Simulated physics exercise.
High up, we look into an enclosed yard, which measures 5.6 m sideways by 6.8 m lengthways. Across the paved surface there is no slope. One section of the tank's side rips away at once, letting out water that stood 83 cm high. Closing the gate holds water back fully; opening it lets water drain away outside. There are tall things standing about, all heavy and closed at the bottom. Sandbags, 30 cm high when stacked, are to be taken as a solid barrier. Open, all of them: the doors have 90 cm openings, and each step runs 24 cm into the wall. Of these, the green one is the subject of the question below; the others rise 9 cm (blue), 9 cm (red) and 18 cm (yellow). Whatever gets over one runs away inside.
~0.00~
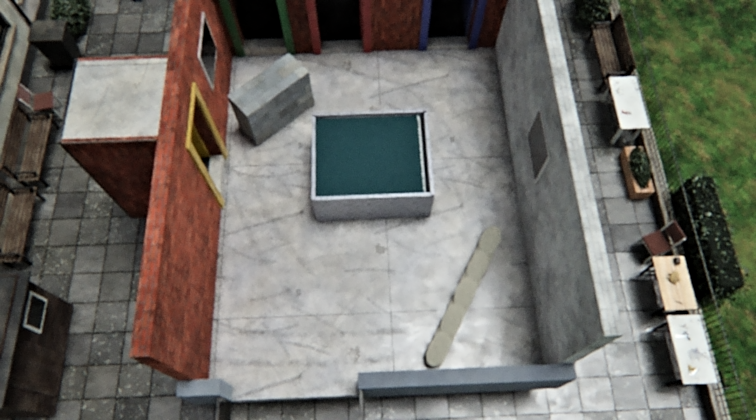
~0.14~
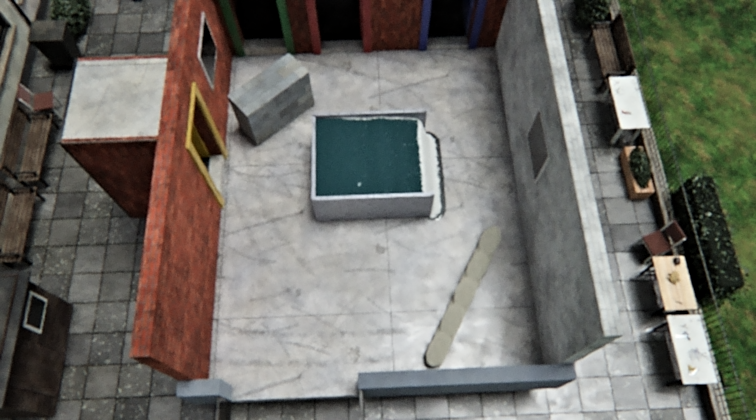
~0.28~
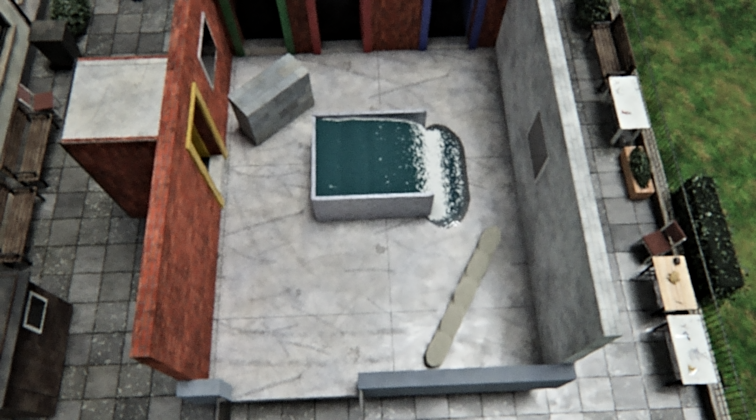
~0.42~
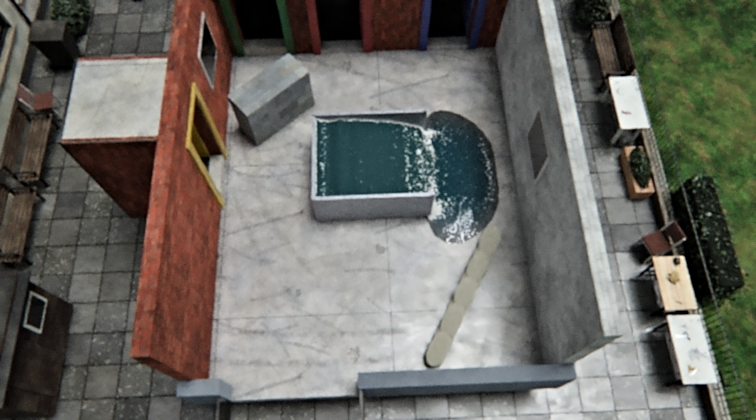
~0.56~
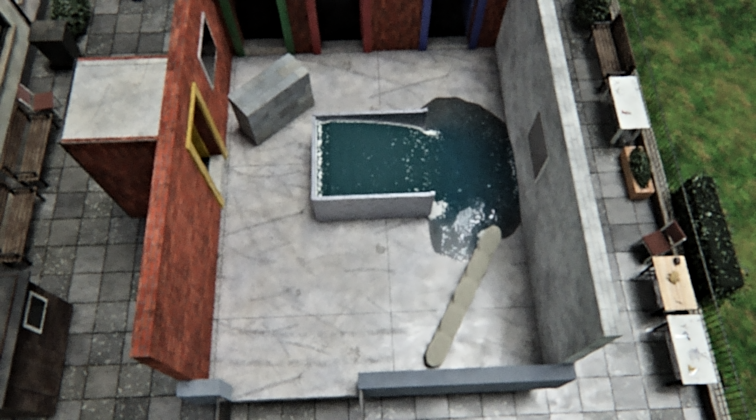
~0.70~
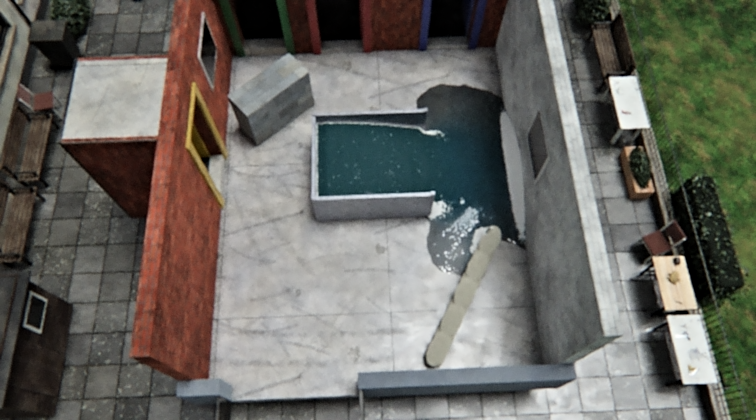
Water pours from the right side of a tank and spreads across the pale paved yard.
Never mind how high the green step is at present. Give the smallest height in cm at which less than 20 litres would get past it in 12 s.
Close to 10.5 cm is just enough.
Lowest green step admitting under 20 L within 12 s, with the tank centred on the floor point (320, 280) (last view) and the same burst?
Close to 11.0 cm would do it.
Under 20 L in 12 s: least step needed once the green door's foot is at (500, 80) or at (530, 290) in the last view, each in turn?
In turn: About 16 cm, about 13.5 cm.
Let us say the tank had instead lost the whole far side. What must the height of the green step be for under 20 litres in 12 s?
Then 12.5 cm.
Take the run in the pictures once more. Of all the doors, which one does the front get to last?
That would be the yellow door.
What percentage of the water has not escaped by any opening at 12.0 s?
About 82 %.
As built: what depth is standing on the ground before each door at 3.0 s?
Lab note, cm: Blue 24; green 0; red 5; yellow 0.
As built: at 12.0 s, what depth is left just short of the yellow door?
It comes to about 4.0 centimetres deep.
After 1.4 s water covers 25 % of the floor, deepest (52 cm) near (514, 171); it has not reached the green door.
After 3.0 s water covers 50 % of the floor, deepest (36 cm) near (446, 354); it has not reached the green door.
After 12.0 s water covers 95 % of the floor, deepest (10 cm) near (240, 74); 9 cm at the green door, 0 litres in over its 22 cm step.
At the green door as built, the water arrived by 3.3 s and peaked near 14 cm at 6.4 s.
Run again over the same 12 s with other heights there, 32 litres in over 9.5 cm, 7 litres over 13 cm. The limit of 20 litres is kept from about 10.5 cm up.
